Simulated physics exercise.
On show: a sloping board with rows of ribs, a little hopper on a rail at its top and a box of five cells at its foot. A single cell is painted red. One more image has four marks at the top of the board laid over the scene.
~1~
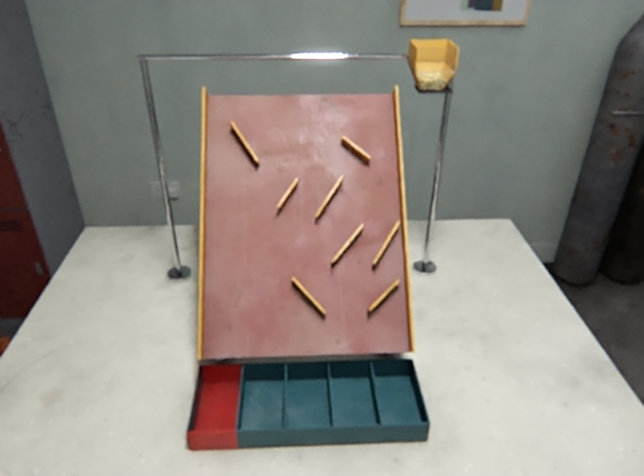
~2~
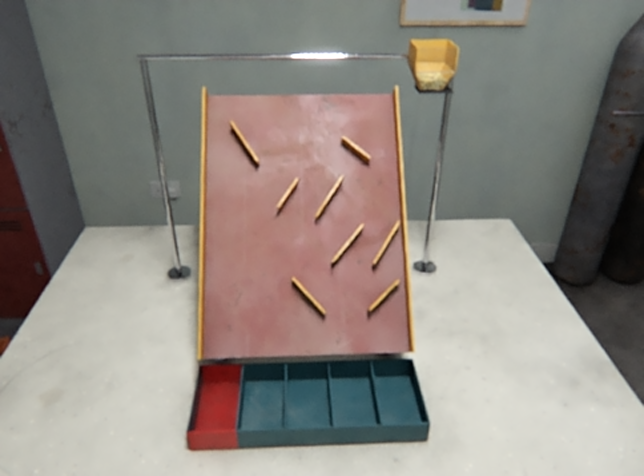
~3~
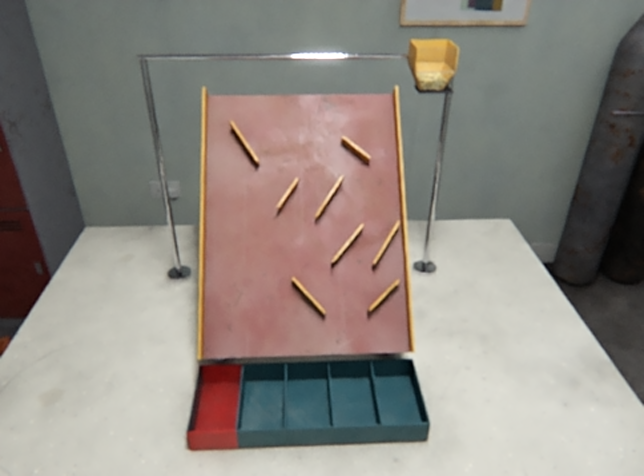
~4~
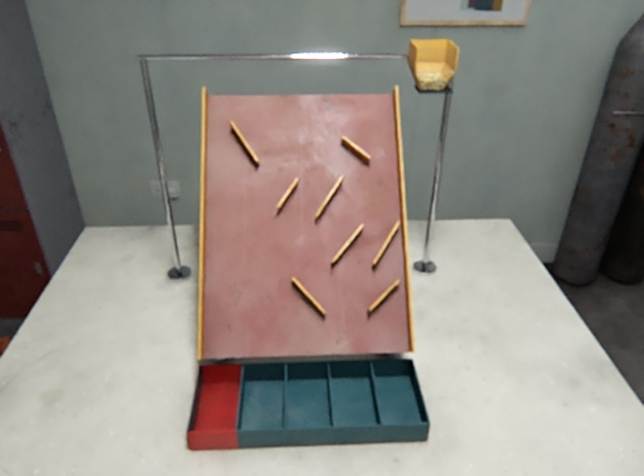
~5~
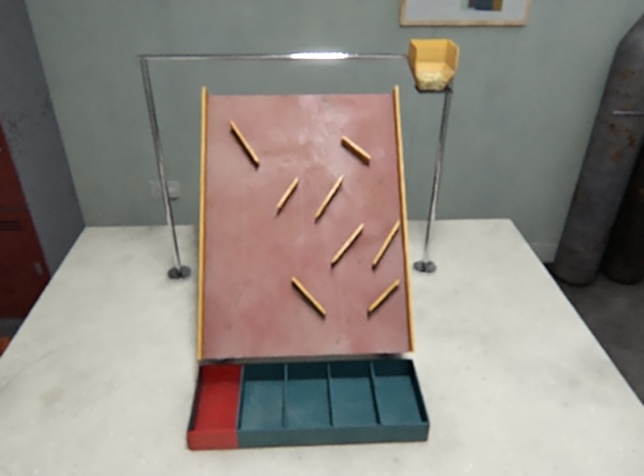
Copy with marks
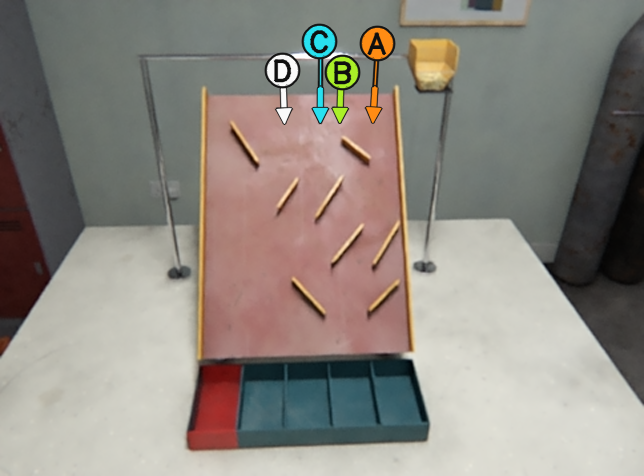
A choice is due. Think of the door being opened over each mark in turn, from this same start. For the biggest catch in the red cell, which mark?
D beats the others.
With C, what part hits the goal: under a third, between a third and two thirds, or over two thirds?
It is under a third.
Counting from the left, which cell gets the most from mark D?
It is the first one.
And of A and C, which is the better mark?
It is C.
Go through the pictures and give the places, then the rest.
Hopper (429, 80), soya beans, door shut, in the first frame.
Ribs (231, 122) to (258, 161), (343, 137) to (370, 158), (278, 207) to (298, 178), in the second frame.
Ribs (316, 216) to (343, 176), (333, 261) to (363, 224), (374, 263) to (399, 221), in the third frame.
Ribs (293, 278) to (325, 313), (370, 310) to (399, 280), in the fourth frame.
Red cell (213, 439), number 1 of 5 from the left, in the fifth frame.
On the marked copy, mark A meets the board at (373, 117); mark B meets the board at (339, 117); mark C meets the board at (320, 117); mark D meets the board at (284, 117).
With A, not one piece in the red cell, the larger part in other cells, just a few held on the board, about a tenth outside the box.
With B, about a tenth in the red cell, roughly half in other cells, about a tenth held on the board, roughly a quarter outside the box.
With C, roughly a quarter in the red cell, roughly two thirds in other cells, about a tenth outside the box.
With D, roughly a third in the red cell, roughly a third in other cells, roughly a third outside the box.
